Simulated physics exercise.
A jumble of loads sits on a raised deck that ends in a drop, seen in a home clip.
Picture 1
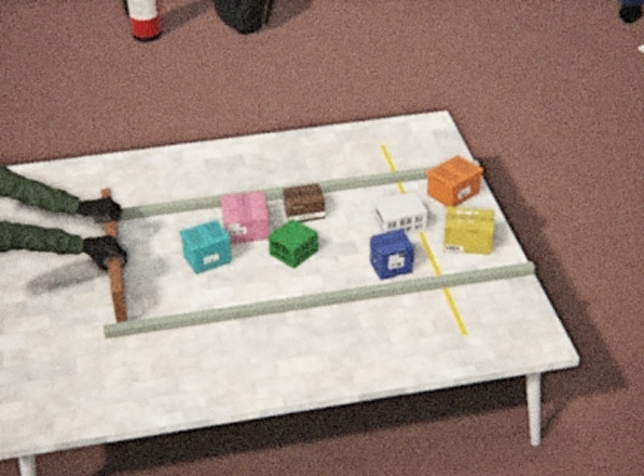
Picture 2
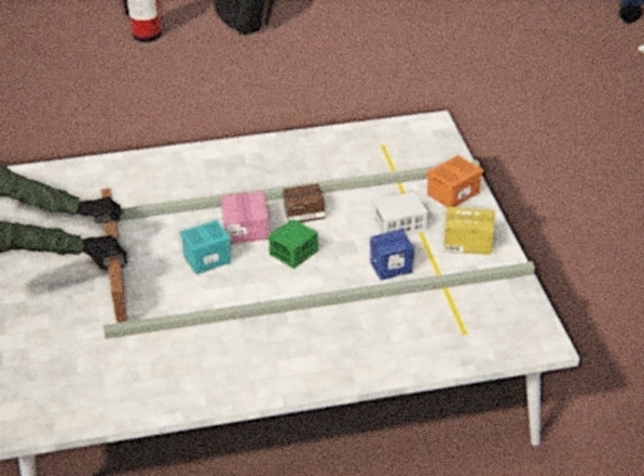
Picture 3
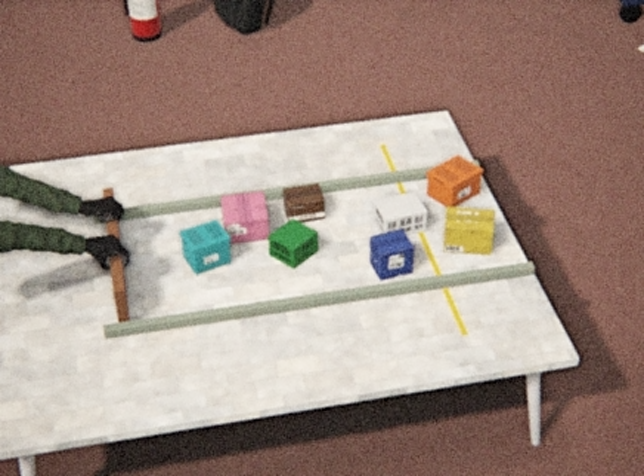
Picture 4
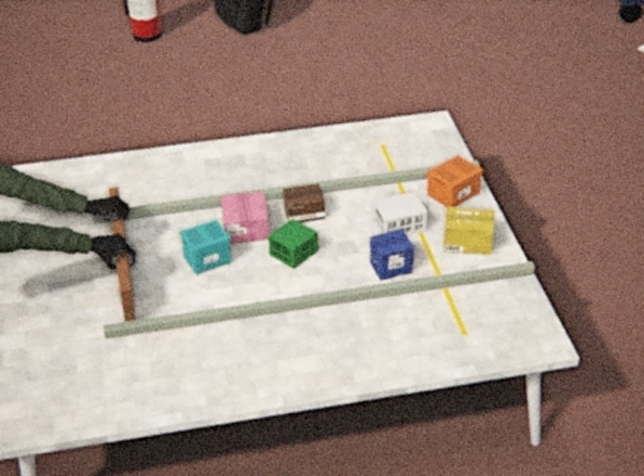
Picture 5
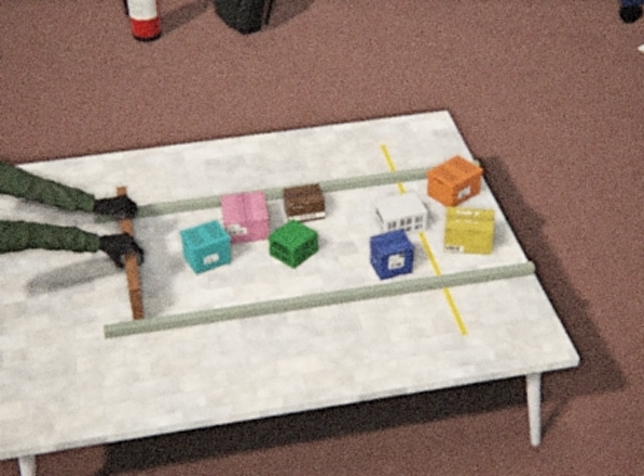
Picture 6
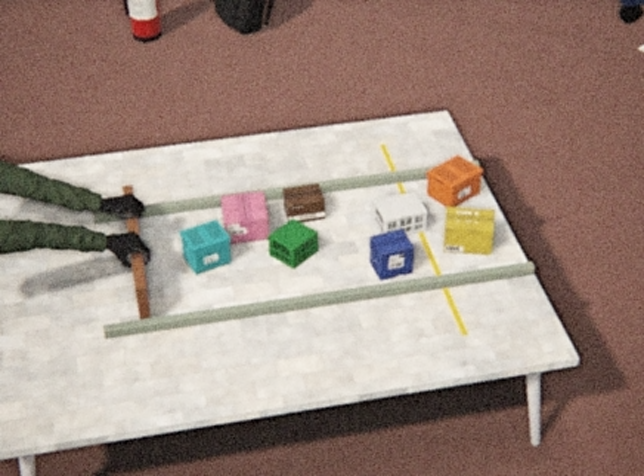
Wooden plank held by two gloved hands sliding slowly right between rails on a white table, toward colourful boxes sitting still.
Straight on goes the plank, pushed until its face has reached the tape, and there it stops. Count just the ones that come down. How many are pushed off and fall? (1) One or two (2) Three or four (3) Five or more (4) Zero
(1) One or two.
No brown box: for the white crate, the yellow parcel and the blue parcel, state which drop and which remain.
In that case the white crate stays where it is, the yellow parcel winds up down, and the blue parcel stays where it is.
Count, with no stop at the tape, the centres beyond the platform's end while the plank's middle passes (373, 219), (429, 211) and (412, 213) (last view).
Middles past end - pos 1: 0, pos 2: 2, pos 3: 2.
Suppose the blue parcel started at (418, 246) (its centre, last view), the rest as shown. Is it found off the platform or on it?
Observed: The blue parcel keeps its spot.
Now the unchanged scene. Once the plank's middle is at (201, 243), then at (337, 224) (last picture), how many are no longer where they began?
First 1 and then 5.
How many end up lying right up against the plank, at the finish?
It is in contact with 3.
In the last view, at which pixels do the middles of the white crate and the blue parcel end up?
Result: One at about (476, 201), the other at about (451, 248).
Soon after, none off yet; orange tote at rest near (454, 183); yellow parcel at rest near (469, 231); white crate at rest near (400, 216).
At rest, the number that fall off is one or two; fallen, yellow parcel and orange tote.
